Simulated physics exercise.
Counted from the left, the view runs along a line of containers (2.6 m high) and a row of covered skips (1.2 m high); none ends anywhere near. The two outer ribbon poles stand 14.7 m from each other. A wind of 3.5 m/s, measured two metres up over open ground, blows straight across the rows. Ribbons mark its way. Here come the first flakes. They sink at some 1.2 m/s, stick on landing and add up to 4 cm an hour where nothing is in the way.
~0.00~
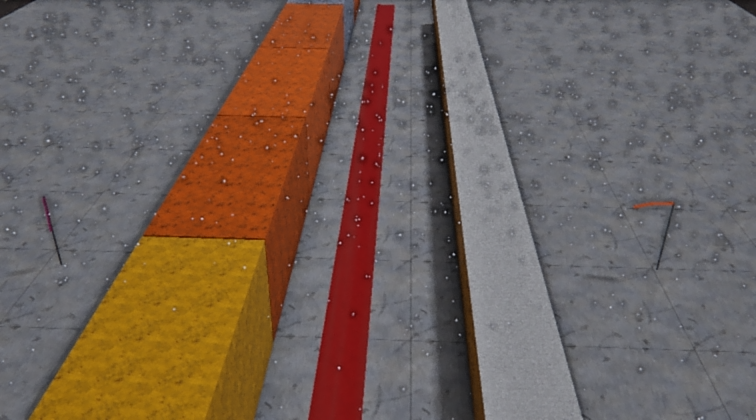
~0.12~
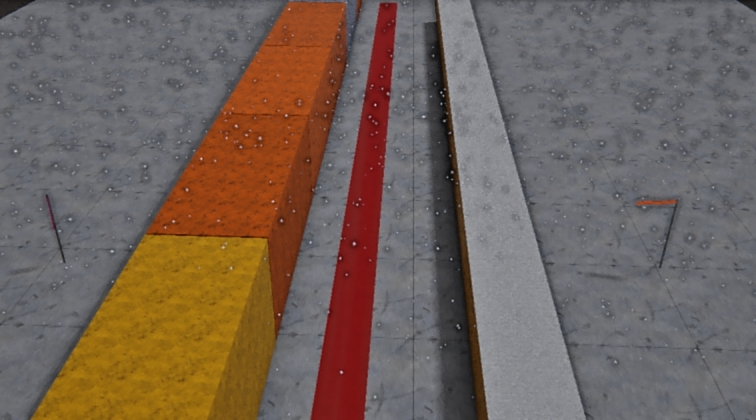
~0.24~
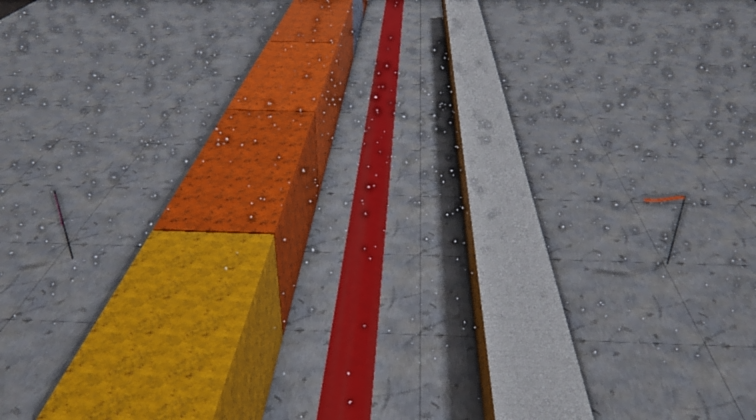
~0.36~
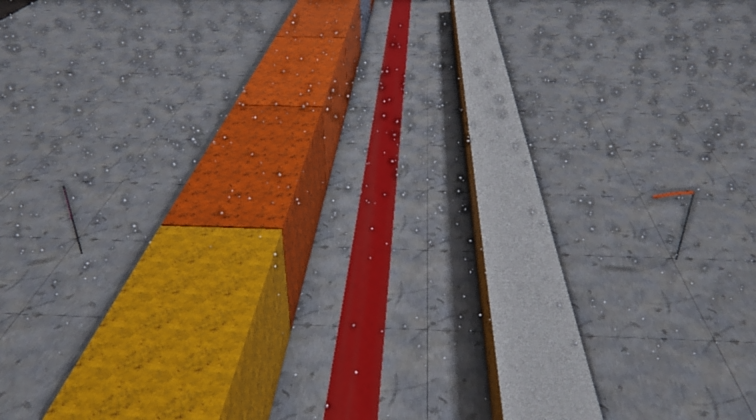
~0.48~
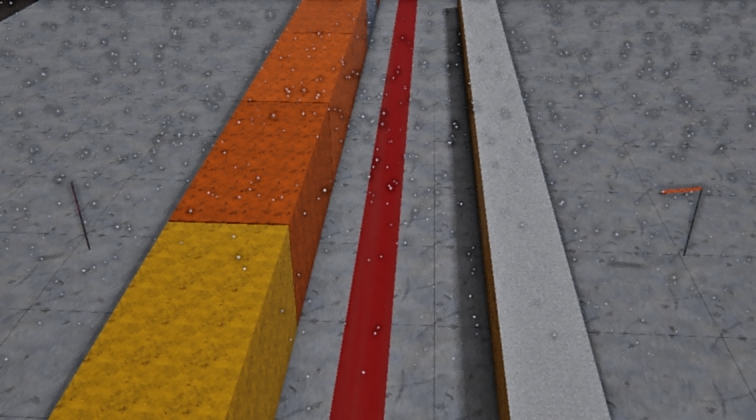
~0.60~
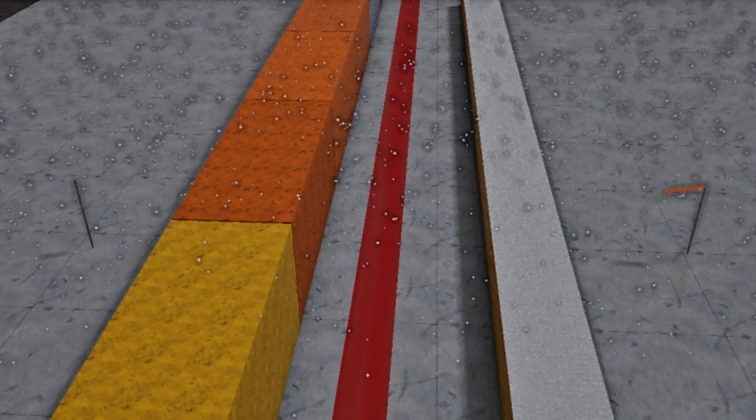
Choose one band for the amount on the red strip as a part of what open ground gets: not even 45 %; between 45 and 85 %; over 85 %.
I would say from 45 to 85 %.
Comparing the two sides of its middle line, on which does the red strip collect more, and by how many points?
It's the side on the left, by some 10 points.
10 minutes on, 5 mm on the red strip, 7 mm in the open.
30 minutes on, 15 mm on the red strip, 20 mm in the open.
60 minutes on, 29 mm on the red strip, 40 mm in the open, so the red strip has 74 % of the open amount; the left half of it has 79 %, the right half 68 %.
